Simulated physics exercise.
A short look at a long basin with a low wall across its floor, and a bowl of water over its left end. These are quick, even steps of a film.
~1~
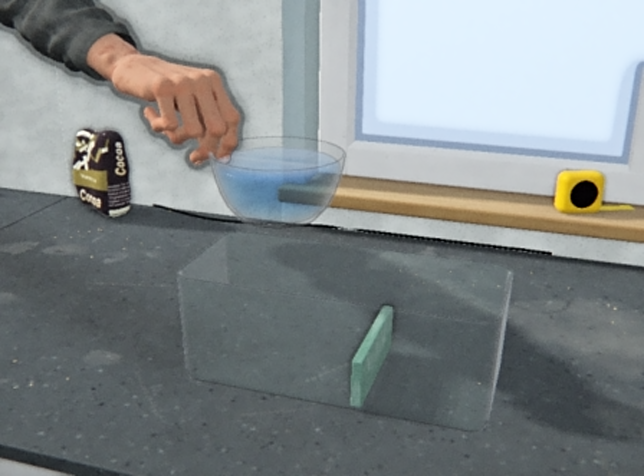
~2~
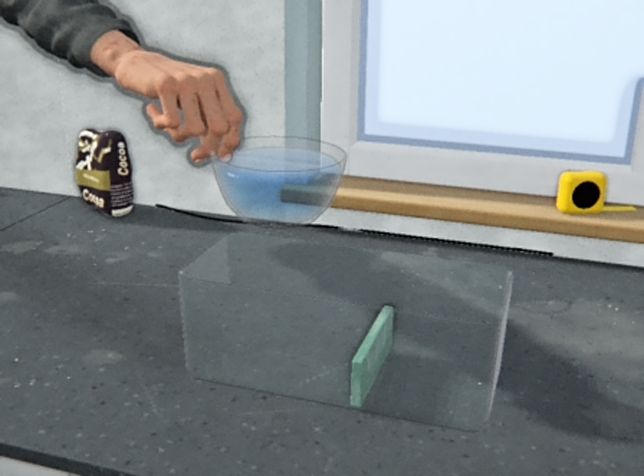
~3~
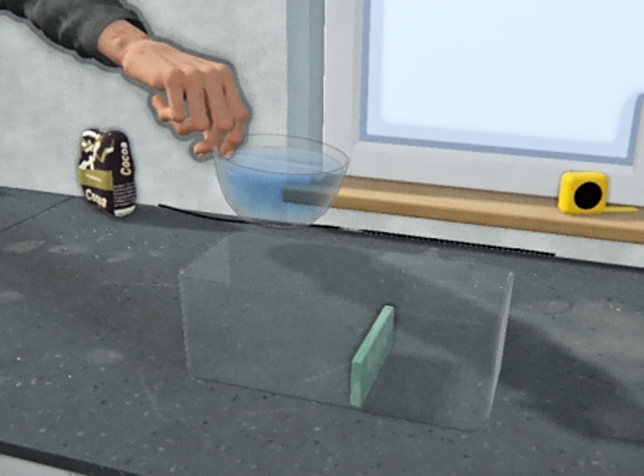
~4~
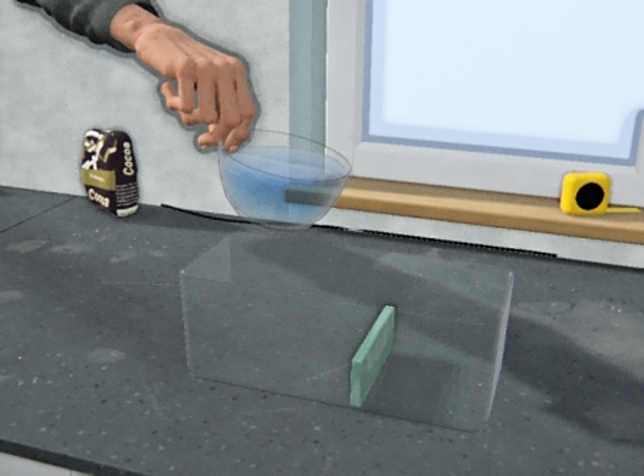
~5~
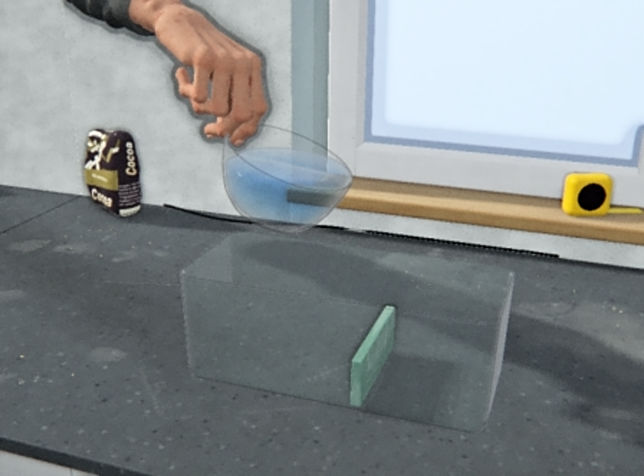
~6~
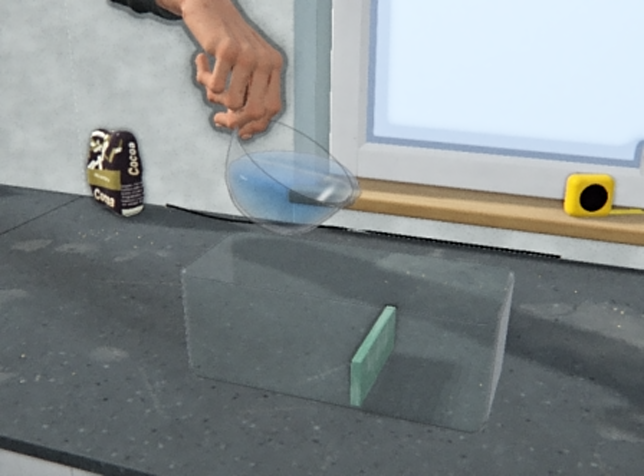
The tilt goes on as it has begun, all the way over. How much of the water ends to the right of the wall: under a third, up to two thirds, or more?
In the end from a third to two thirds is right of the wall.
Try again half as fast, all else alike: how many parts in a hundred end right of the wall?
About 70 per cent.
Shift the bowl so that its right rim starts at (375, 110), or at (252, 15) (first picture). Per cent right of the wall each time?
Roughly 90 per cent, and 5 per cent.
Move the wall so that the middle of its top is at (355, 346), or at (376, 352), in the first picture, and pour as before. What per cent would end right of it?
About 70 and 50 per cent.
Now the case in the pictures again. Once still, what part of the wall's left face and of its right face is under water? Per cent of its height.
Some 20 per cent left and 30 right.
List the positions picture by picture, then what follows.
The first frame shows tilt 0°; pouring edge (342, 161); surface from (221, 156) to (340, 167); the long basin's rim runs from (203, 253) to (506, 295); the wall's top is at (374, 333).
The second frame shows tilt 1°; pouring edge (343, 163); surface from (224, 155) to (341, 168).
The third frame shows tilt 6°; pouring edge (345, 168); surface from (226, 153) to (343, 171).
The fourth frame shows tilt 13°; pouring edge (347, 176); surface from (230, 153) to (345, 173).
The fifth frame shows tilt 22°; pouring edge (348, 188); surface from (234, 154) to (352, 180); 1 per cent is over the edge.
The sixth frame shows tilt 32°; pouring edge (348, 201); surface from (236, 158) to (348, 189); 6 per cent is over the edge.
A moment on, the bowl is tipped on its side and 18 per cent is still to pour, 20 is left of the wall and 39 right of it.
Next, the bowl is tipped right over and 1 per cent is still to pour, 45 is left of the wall and 51 right of it.
Then the bowl is tipped right over and 0 per cent is still to pour, 49 is left of the wall and 49 right of it.
Later the bowl is tipped right over and 0 per cent is still to pour, 50 is left of the wall and 49 right of it.
At rest 50 per cent lies left of the wall, 49 right of it and 1 outside.
